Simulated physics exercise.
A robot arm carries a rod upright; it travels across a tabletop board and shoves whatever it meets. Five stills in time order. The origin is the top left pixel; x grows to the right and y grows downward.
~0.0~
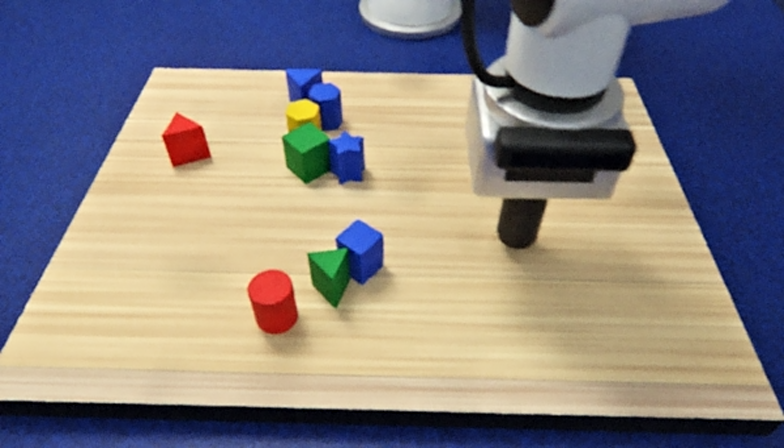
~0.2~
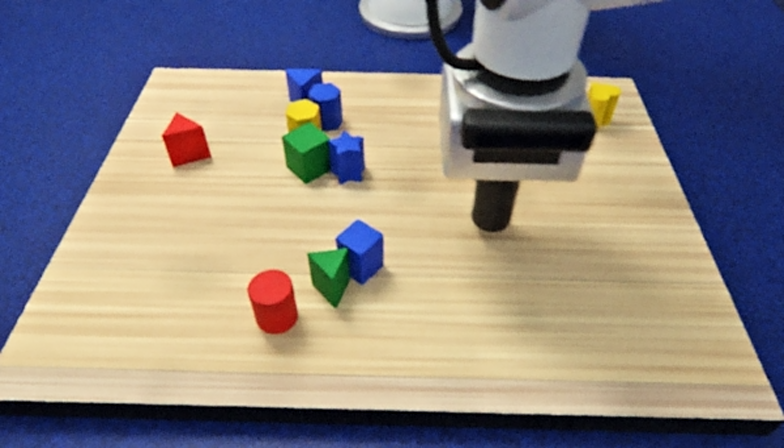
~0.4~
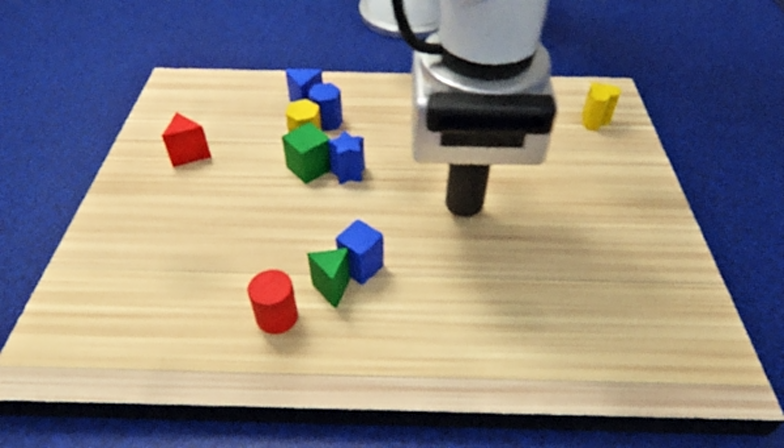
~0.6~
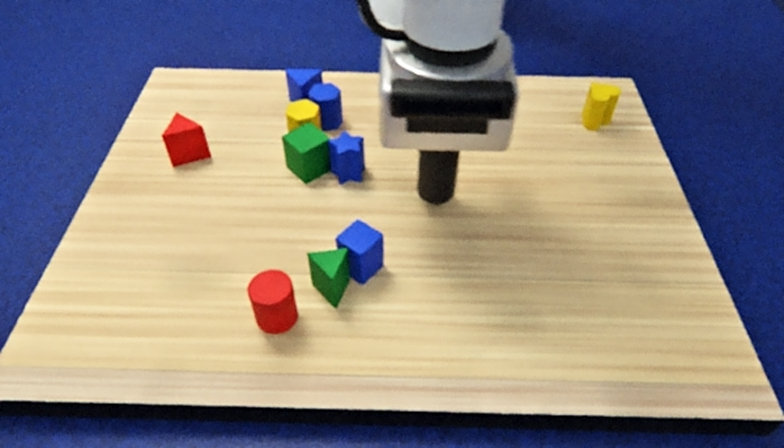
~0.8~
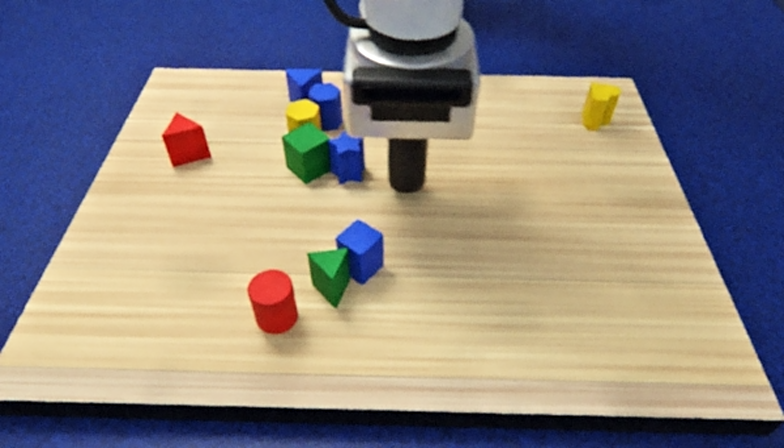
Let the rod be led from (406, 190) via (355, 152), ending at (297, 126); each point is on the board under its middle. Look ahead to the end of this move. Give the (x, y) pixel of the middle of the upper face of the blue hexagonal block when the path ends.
Final place: (314, 79).
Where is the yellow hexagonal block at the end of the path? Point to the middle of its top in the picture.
Most likely (261, 107).
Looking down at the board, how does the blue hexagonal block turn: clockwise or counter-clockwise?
Spin direction: Clockwise.
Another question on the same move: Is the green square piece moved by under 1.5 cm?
It seems so.
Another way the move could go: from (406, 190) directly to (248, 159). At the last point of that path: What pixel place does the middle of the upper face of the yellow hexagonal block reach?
About (291, 99).
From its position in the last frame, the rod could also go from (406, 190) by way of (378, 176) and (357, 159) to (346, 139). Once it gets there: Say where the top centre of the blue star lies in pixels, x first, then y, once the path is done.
I predict (327, 135).
What follows on the original path. One third of the way, rod (371, 155); blue star (340, 140), turned 30° anticlockwise.
Two thirds of the way, rod (336, 132); green square piece (298, 138); blue star (335, 137), turned 65° anticlockwise.
At the end, rod (296, 118); yellow hexagonal block (261, 107), turned 70° anticlockwise; blue triangular piece (297, 69); green square piece (298, 138); blue hexagonal block (314, 79), turned 30° clockwise; blue star (335, 137), turned 65° anticlockwise.
